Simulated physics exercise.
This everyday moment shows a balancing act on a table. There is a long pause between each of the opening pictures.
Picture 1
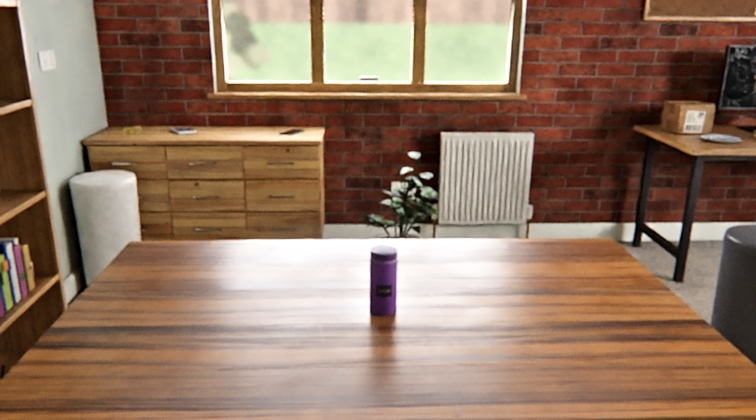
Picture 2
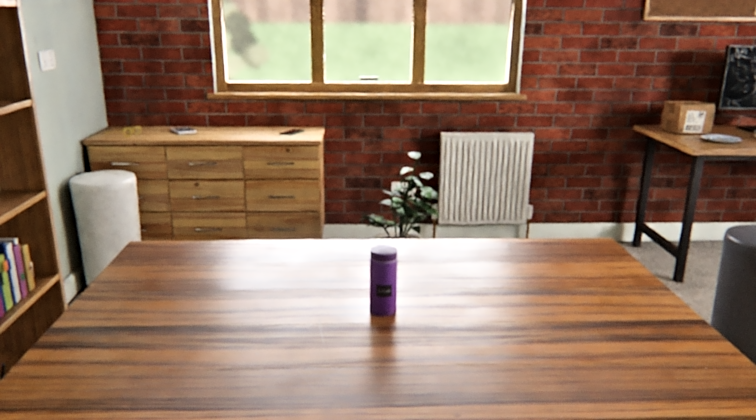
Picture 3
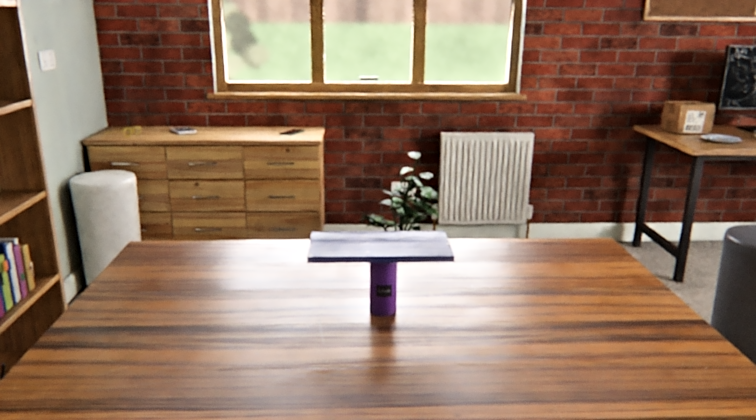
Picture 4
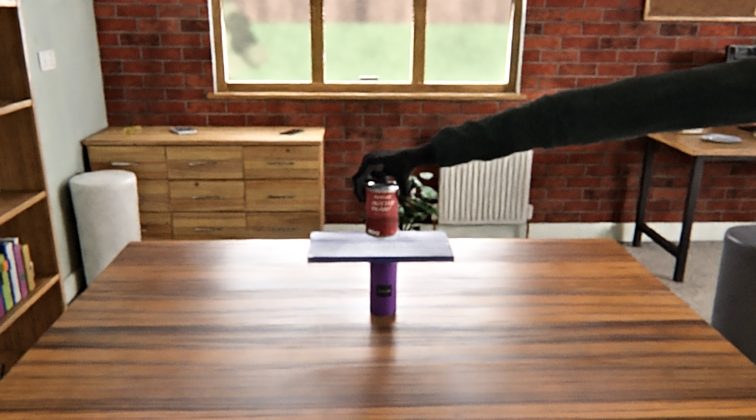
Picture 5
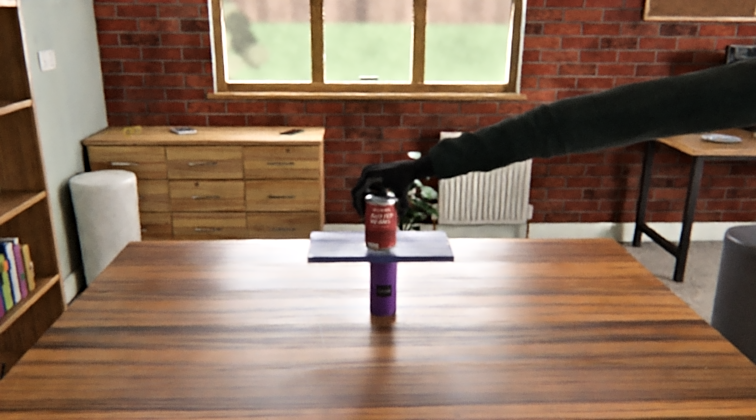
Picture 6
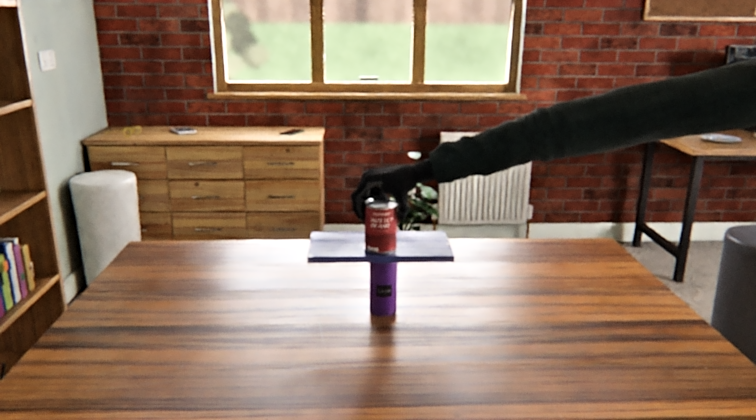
A purple jar stood alone on a wooden table, then a flat pale board appeared across its top. A dark-sleeved arm reached in from the right and lowered a red tin onto the board, still gripping it.
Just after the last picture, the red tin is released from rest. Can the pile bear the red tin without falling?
Yes, it bears it.
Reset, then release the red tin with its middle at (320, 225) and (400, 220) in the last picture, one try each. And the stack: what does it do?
Trial 1 - collapsed; trial 2 - stable.
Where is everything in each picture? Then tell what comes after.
In the first frame, the last thing is not in view yet; purple jar (383, 280).
In the second frame, the last thing is not in view yet; purple jar (383, 280).
In the third frame, the last thing is not in view yet; purple jar (383, 280).
In the fourth frame, coming down; red tin (382, 209); purple jar (383, 280).
In the fifth frame, coming down; red tin (381, 222); purple jar (383, 280).
In the sixth frame, set down, still held; red tin (381, 226); purple jar (383, 280).
Then, 0.20 s on from there, no change.
Then, 0.60 s on from there, red tin resting near (381, 226).
In the end, all 3 unmoved. At the end, from the last picture's camera, red tin near (381, 227). The stack keeps its balance.
